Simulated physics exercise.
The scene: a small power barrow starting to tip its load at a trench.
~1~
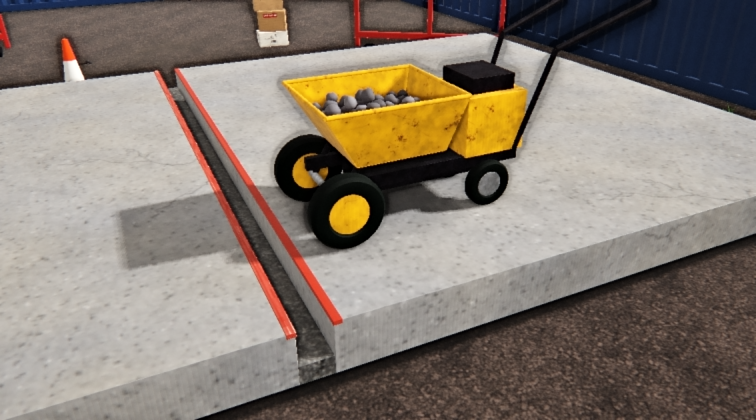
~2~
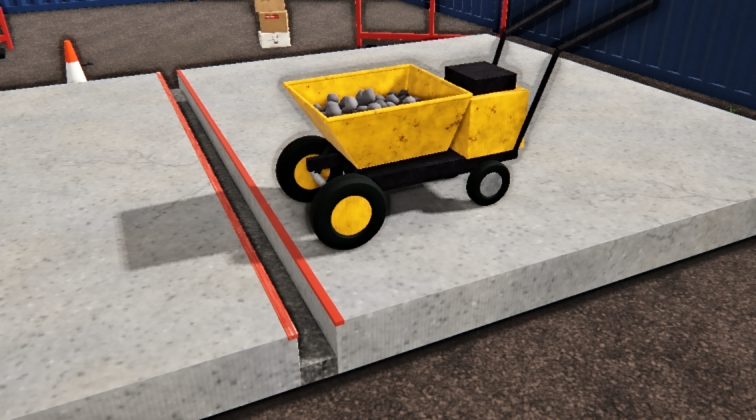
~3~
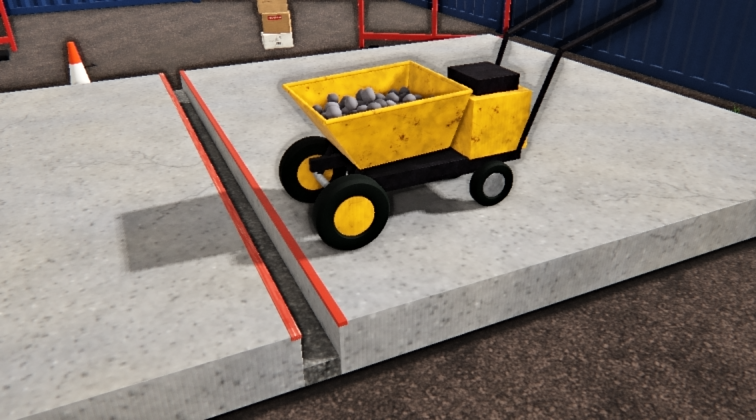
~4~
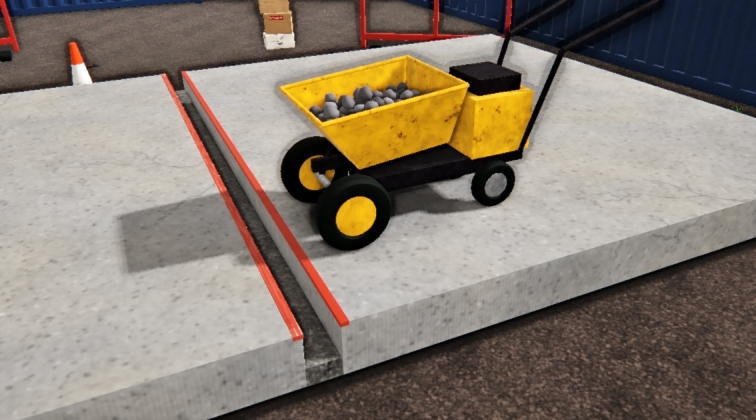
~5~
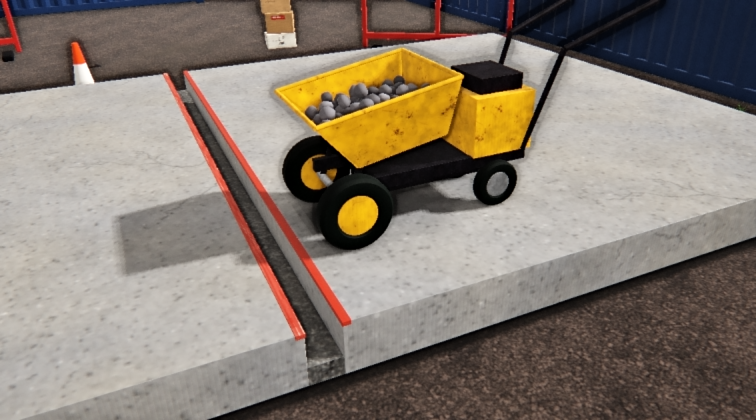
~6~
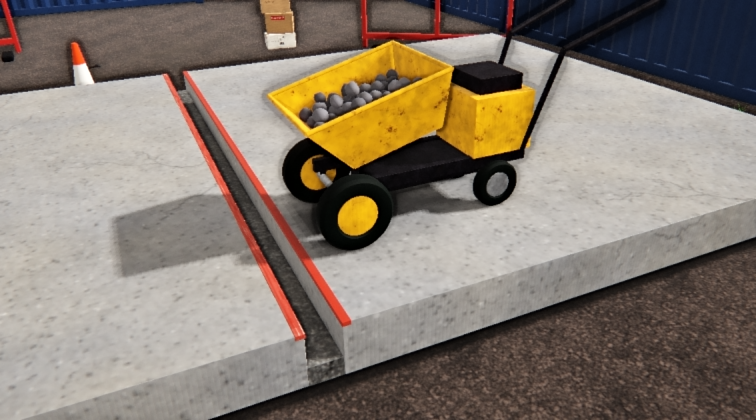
A yellow power barrow with a skip full of round grey cobbles stands almost still on a concrete slab, facing a narrow red-edged trench on its left. The skip then tilts gradually forward, its back rising and its front lip dipping leftward, with the cobbles still inside.
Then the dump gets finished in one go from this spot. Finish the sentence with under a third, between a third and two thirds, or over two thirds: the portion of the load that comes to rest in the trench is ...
It is under a third.
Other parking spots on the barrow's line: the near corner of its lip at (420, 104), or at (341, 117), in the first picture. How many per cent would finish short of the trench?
50 and 0 in a hundred, in that order.
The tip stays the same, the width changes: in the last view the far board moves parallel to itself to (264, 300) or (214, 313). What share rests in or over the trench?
Lab note: Try one about 0 %, try two about 90 %.
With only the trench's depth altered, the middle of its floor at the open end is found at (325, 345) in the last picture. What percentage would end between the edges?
Estimate: Approx. 0 in a hundred.
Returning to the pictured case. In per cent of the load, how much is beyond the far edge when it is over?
85 %.
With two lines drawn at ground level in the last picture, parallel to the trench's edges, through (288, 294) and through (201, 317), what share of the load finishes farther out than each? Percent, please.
First some 90, then 30 per cent.
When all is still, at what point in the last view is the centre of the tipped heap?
Centre at rest: Close to (205, 248).
Soon after the last picture, skip tipped steeply; all in the skip.
A little later, skip tipped right over; most in the skip; a small part beyond it.
Later still, skip tipped right over; about a quarter in the skip; a stray few in or heaped over the trench; most beyond it.
At rest, skip tipped right over; a small part in the skip; a stray few in or heaped over the trench; most beyond it.
